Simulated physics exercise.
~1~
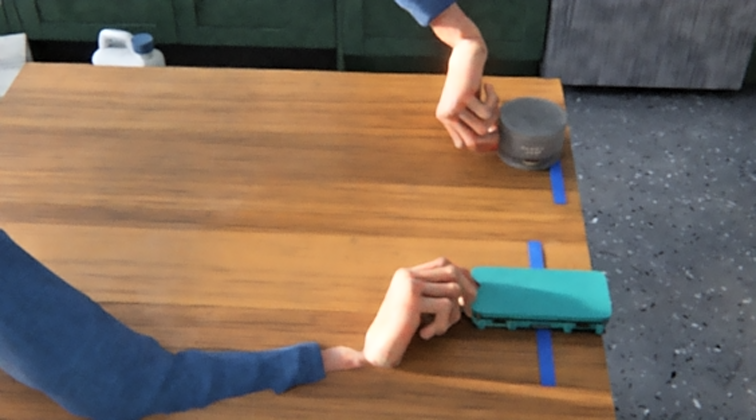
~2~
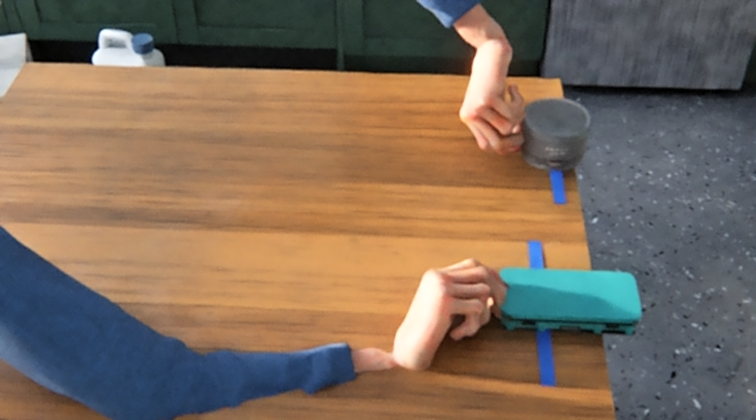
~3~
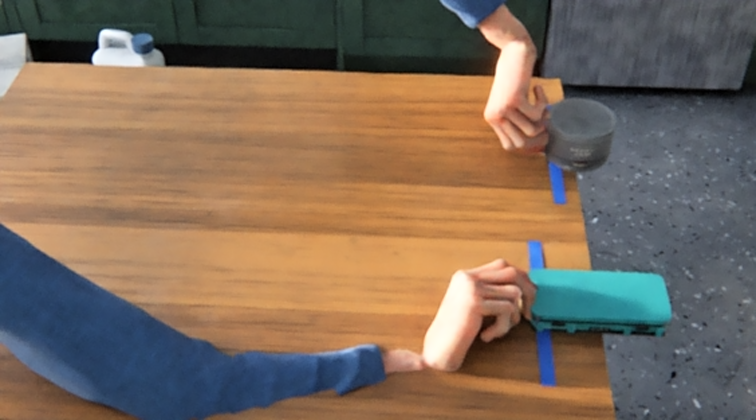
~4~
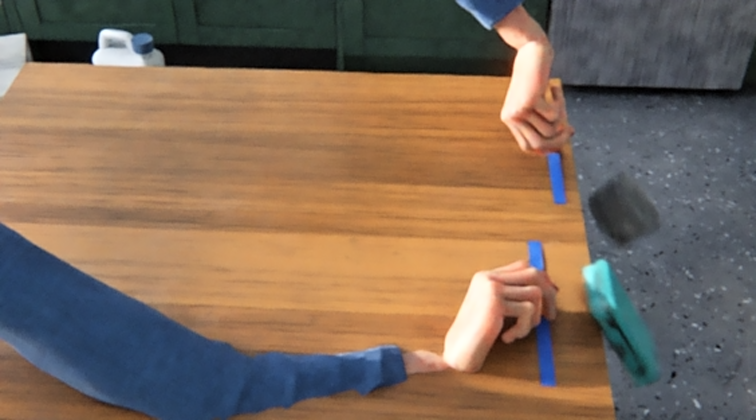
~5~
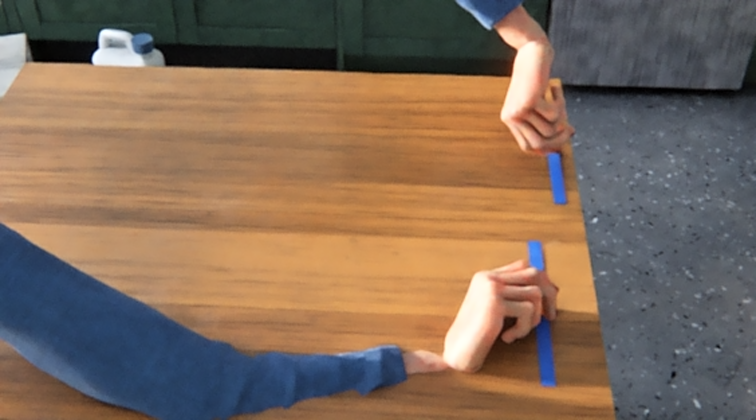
The footage shows two hands on a wooden table pushing a grey tub and a turquoise case rightward past strips of blue tape until both tip over the edge and fall out of view, leaving the hands resting by the tape.
